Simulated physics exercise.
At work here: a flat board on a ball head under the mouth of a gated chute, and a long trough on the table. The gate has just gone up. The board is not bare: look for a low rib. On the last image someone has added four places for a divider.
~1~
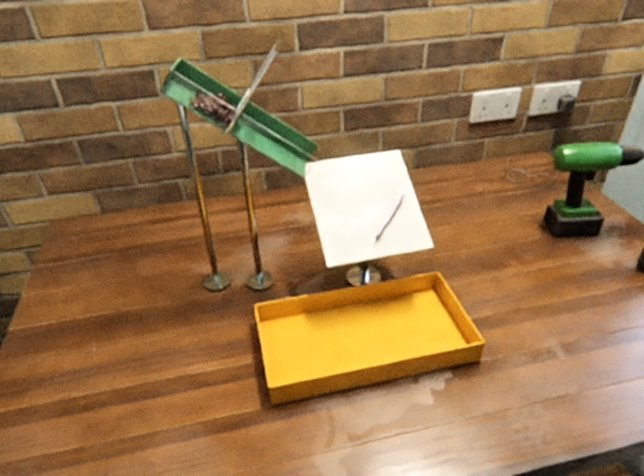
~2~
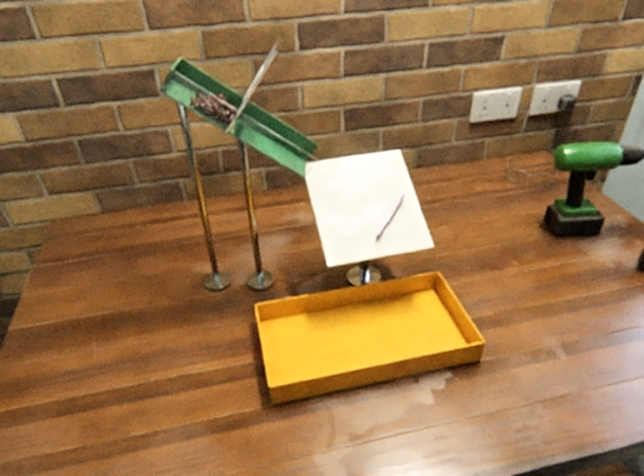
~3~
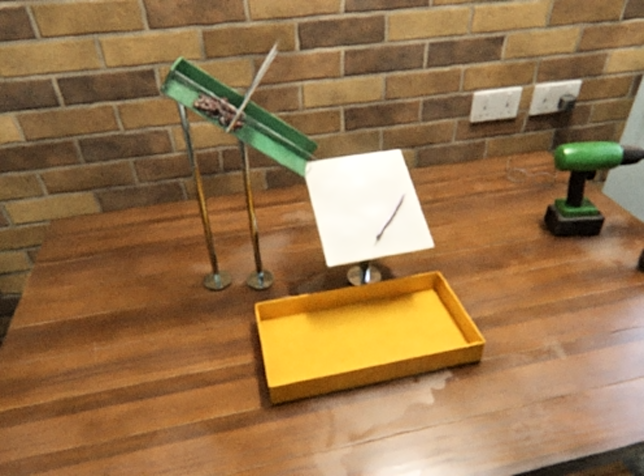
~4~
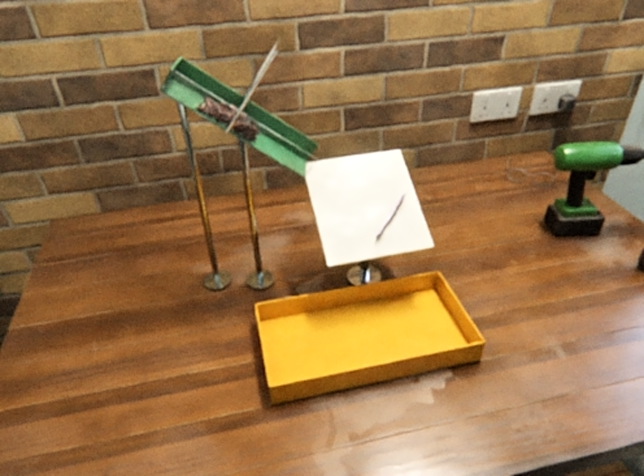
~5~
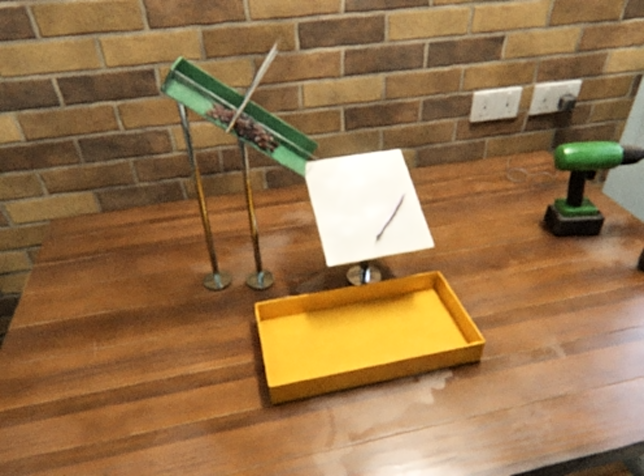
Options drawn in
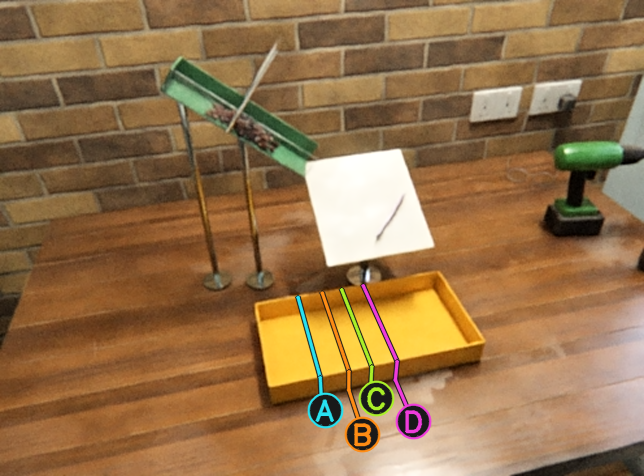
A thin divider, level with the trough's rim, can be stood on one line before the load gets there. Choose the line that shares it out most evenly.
The best line is D.
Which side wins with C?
More lands on the right.
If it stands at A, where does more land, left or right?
Right.
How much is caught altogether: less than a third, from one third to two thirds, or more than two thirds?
More than two thirds.
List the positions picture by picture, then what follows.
In the first picture, load behind the gate (218, 108), flat chocolate drops; lip of the chute (305, 170), sloping fairly steeply.
In the second picture, middle of the board (366, 204), tilted fairly steeply; middle of its low edge (382, 256); of its high edge (352, 157).
In the third picture, front corners of the trough (270, 386) and (485, 342), empty; front of the load (239, 124).
In the fourth picture, middle of the load (231, 117); its front (257, 132), roughly a quarter of the way to the lip; rib from (404, 194) to (378, 234).
In the fifth picture, middle of the load (243, 129); its front (276, 145), roughly half of the way to the lip.
On the marked copy, line A crosses the front rim at (319, 376); line B crosses the front rim at (348, 370); line C crosses the front rim at (371, 365); line D crosses the front rim at (396, 360).
For line A, of what is caught, not one piece on the left of the divider, every piece on the right.
For line B, of what is caught, not one piece on the left of the divider, every piece on the right.
For line C, of what is caught, just a few on the left of the divider, almost all on the right.
For line D, of what is caught, roughly half on the left of the divider, roughly half on the right.
